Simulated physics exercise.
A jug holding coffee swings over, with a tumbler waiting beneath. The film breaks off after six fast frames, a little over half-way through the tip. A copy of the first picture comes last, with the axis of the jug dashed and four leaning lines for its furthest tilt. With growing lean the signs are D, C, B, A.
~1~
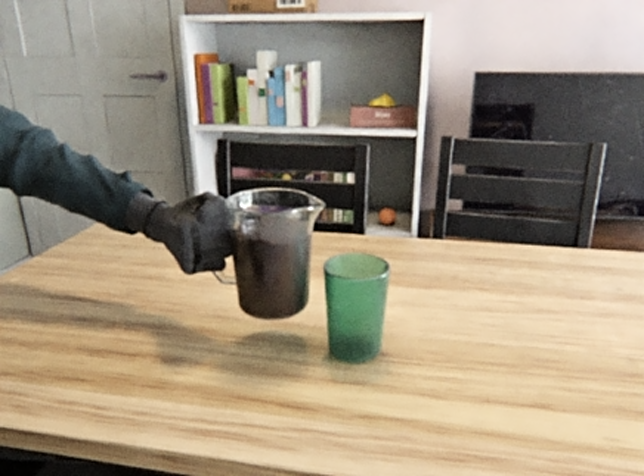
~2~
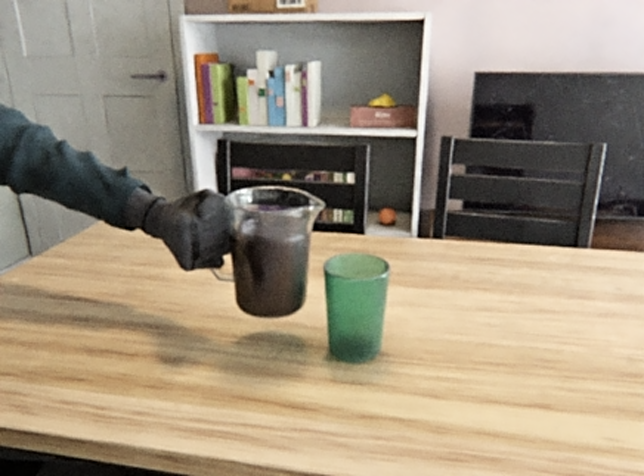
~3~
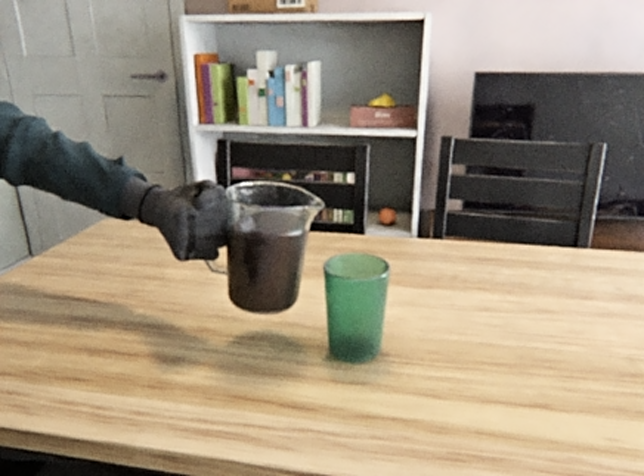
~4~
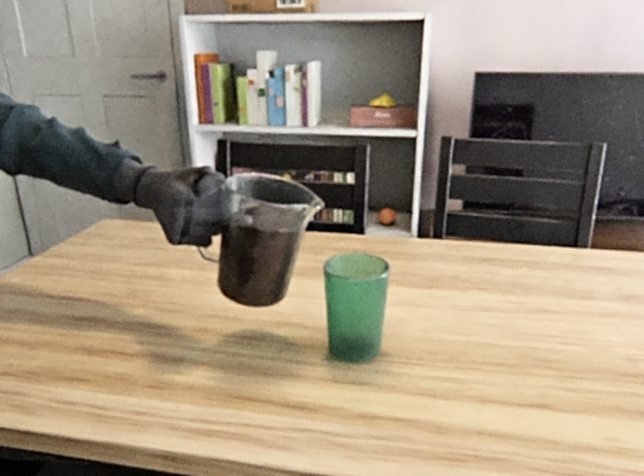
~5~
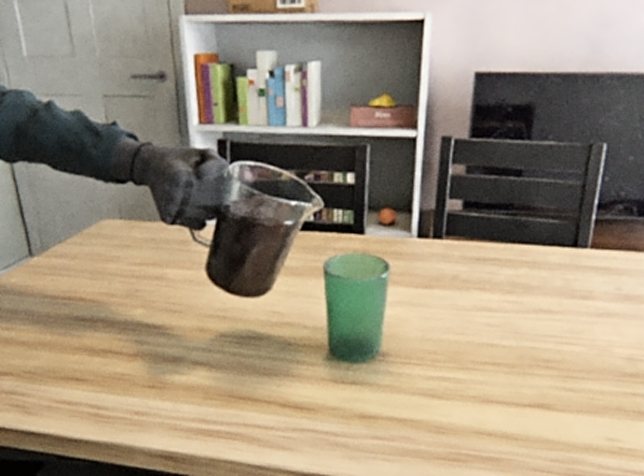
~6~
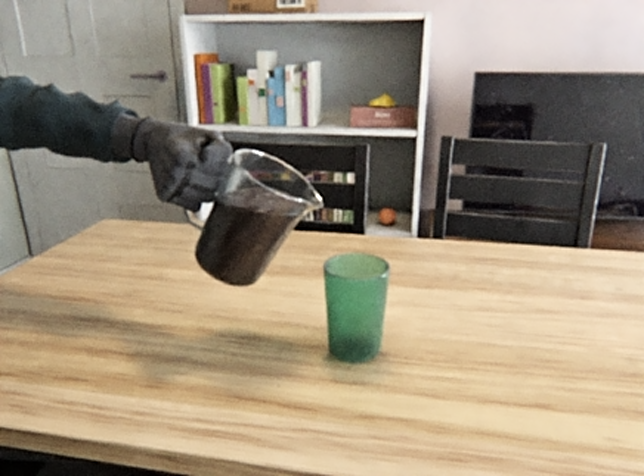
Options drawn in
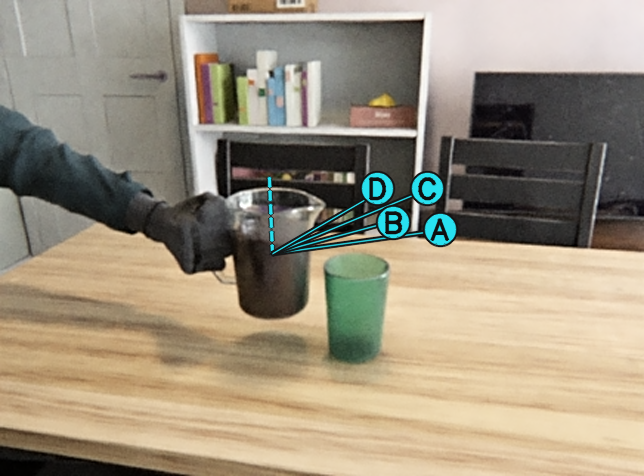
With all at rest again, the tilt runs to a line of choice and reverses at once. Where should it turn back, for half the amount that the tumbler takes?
Mark C does it best.
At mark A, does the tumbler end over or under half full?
Over half.
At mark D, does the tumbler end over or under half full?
Under half.
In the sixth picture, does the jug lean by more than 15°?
Yes, it does.
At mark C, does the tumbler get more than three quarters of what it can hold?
No, it does not.
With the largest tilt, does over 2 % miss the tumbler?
Yes, it does.
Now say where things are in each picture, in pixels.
Upright, lip at (323, 205); rim of the tumbler round (357, 265); nothing has left yet.
Upright, lip at (323, 205); nothing has left yet.
Tipped about 6°, lip at (322, 205); nothing has left yet.
Tipped about 13°, lip at (322, 205); nothing has left yet.
Tipped about 21°, lip at (322, 205); nothing has left yet.
Tipped about 30°, lip at (321, 205); nothing has left yet.
On the marked copy, A at (423, 232); B at (376, 225); C at (412, 195); D at (364, 200).
Choosing A, the tumbler ends with about 77 % of what it can hold; 13 % of the coffee is spilt.
Choosing B, the tumbler ends with about 71 % of what it can hold.
Choosing C, the tumbler ends with about 50 % of what it can hold.
Choosing D, the tumbler ends with about 33 % of what it can hold.
